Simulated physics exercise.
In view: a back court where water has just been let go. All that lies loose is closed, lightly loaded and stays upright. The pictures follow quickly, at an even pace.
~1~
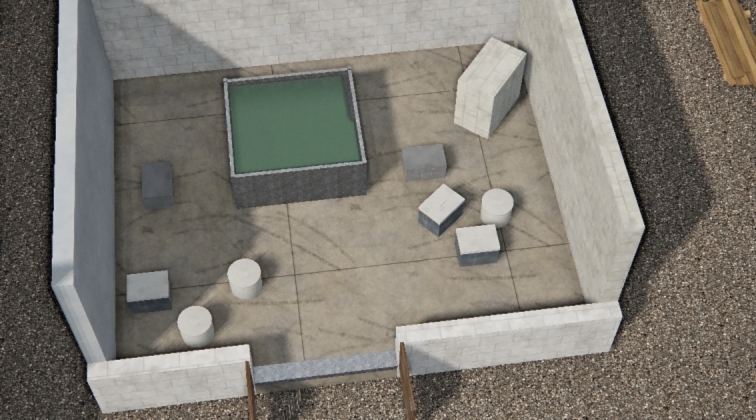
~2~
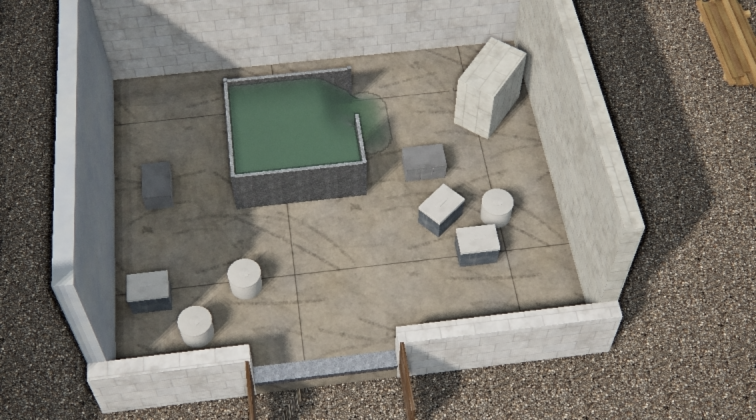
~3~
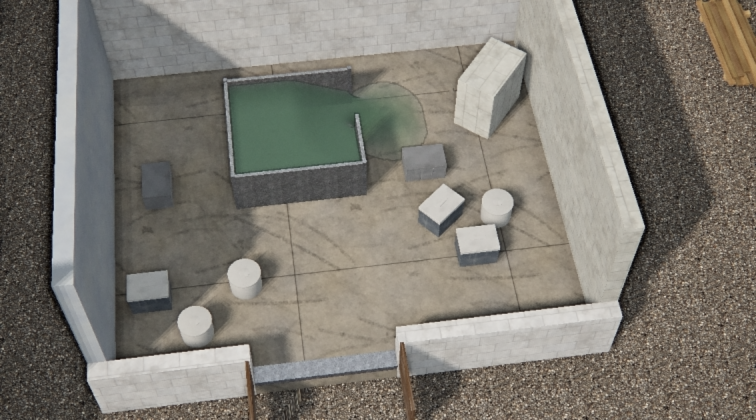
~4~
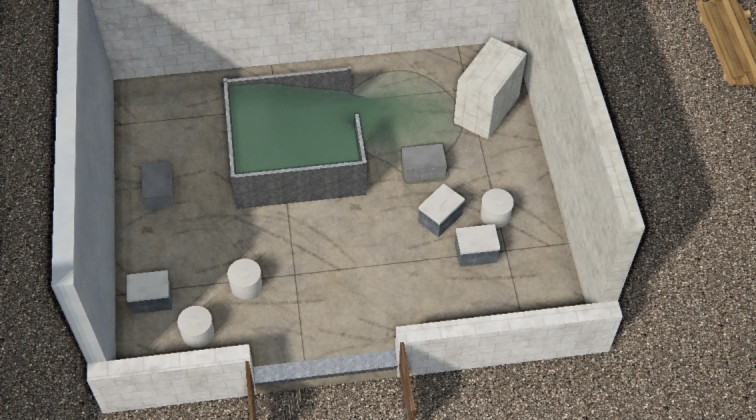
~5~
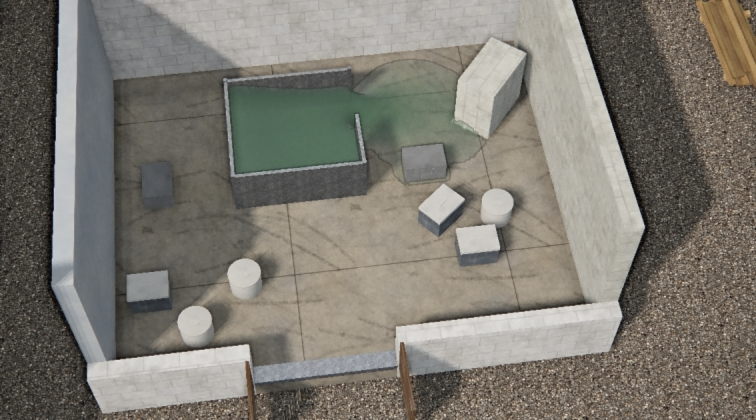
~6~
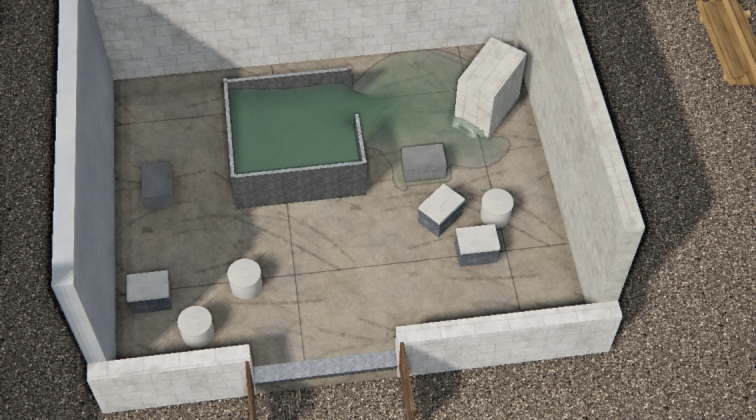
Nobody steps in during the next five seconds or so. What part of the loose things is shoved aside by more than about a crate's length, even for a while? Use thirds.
It is not even a third.
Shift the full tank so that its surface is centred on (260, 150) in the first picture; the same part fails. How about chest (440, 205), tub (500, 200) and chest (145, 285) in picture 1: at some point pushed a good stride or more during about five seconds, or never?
One after the other: Swept aside, swept aside, short of that.
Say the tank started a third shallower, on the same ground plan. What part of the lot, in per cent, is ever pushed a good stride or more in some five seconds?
About 0 per cent.
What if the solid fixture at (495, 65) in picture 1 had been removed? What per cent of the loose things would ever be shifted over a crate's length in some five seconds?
I make it 40 per cent.
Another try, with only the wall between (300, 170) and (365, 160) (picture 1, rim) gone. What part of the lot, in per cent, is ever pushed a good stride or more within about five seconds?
Roughly 10 per cent.
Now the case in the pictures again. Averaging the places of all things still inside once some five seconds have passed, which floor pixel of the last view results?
Close to (308, 268).
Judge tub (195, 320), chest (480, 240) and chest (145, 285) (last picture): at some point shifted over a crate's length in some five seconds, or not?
In turn: Under that, pushed that far, less than that.
A moment on, 0 of 8 are well off their spots; 0 afloat.
Next, 0 of 8 are well off their spots; 0 afloat.
Later, 1 of 8 are well off their spots; 0 afloat.
In the end, 2 of 8 are well off their spots, and 2 have been at some point; 2 afloat.
